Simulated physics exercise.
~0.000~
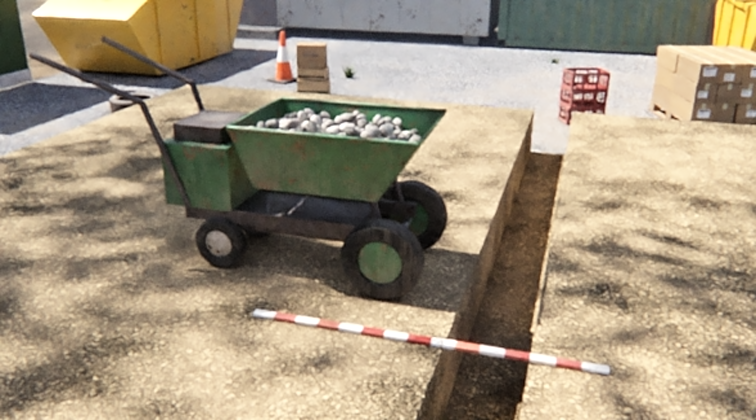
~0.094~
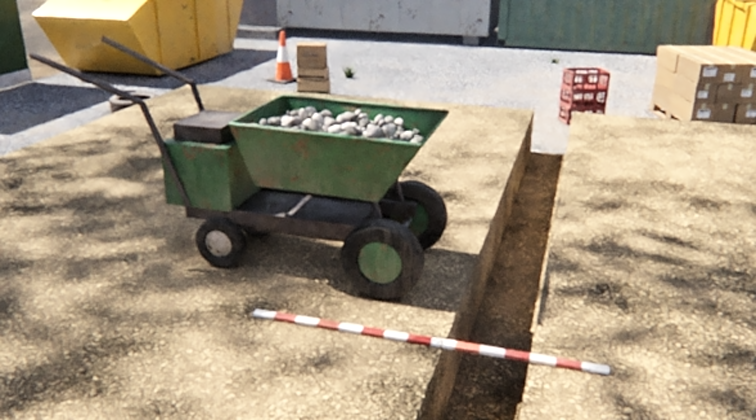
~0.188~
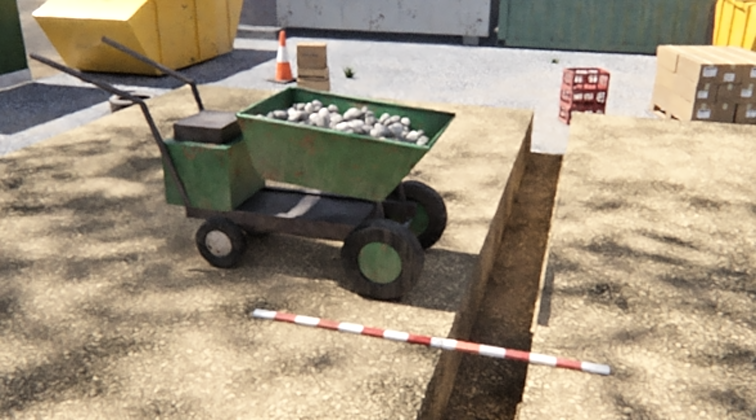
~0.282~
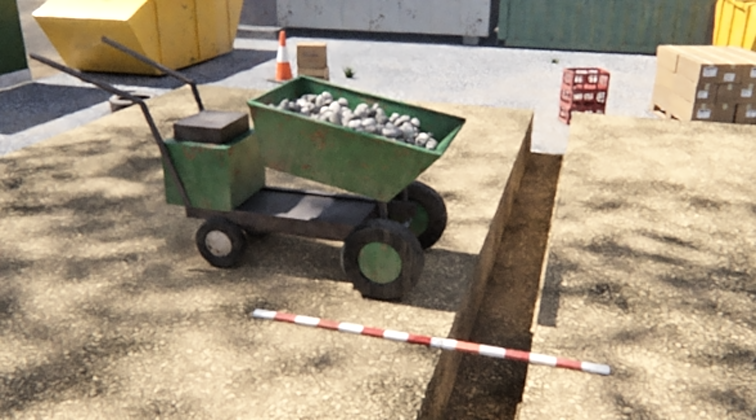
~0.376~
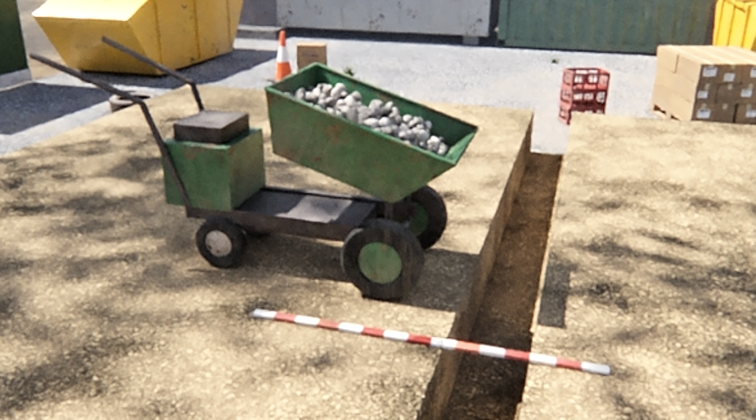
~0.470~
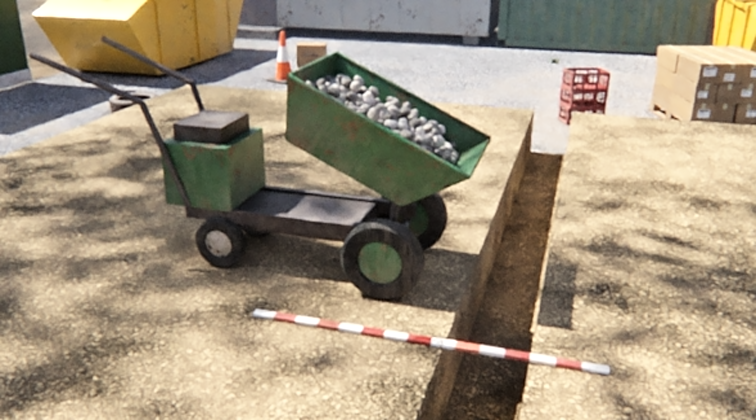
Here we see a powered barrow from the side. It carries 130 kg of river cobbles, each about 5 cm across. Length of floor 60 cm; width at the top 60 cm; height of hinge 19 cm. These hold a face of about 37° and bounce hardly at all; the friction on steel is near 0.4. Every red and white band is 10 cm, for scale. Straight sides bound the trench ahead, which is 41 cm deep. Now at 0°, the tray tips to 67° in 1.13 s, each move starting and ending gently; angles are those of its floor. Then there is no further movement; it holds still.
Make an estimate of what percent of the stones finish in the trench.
About 37 percent.
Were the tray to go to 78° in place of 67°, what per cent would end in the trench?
Then about 35 per cent.
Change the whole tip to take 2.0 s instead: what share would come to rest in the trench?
In that case, around 50%.
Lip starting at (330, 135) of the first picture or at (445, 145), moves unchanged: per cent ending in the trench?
Around 80% for the first place and 20% for the second.
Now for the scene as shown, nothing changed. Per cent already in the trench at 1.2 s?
By that moment, roughly 5 per cent of the load.
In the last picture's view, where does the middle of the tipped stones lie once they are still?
(564, 291).
After 0.9 s the floor is at 57°; 100 % in the tray; the foremost stones are at (507, 200).
After 1.2 s the floor is at 67°; 72 % in the tray, 5 % in the trench, 24 % past the trench; the foremost stones are at (617, 302).
After 1.6 s the floor is at 67°; 40 % in the tray, 9 % in the trench, 51 % past the trench; the foremost stones are at (742, 322).
After 3.5 s the floor is at 67°; 9 % in the tray, 37 % in the trench, 53 % past the trench; the foremost stones are past the picture's edge.
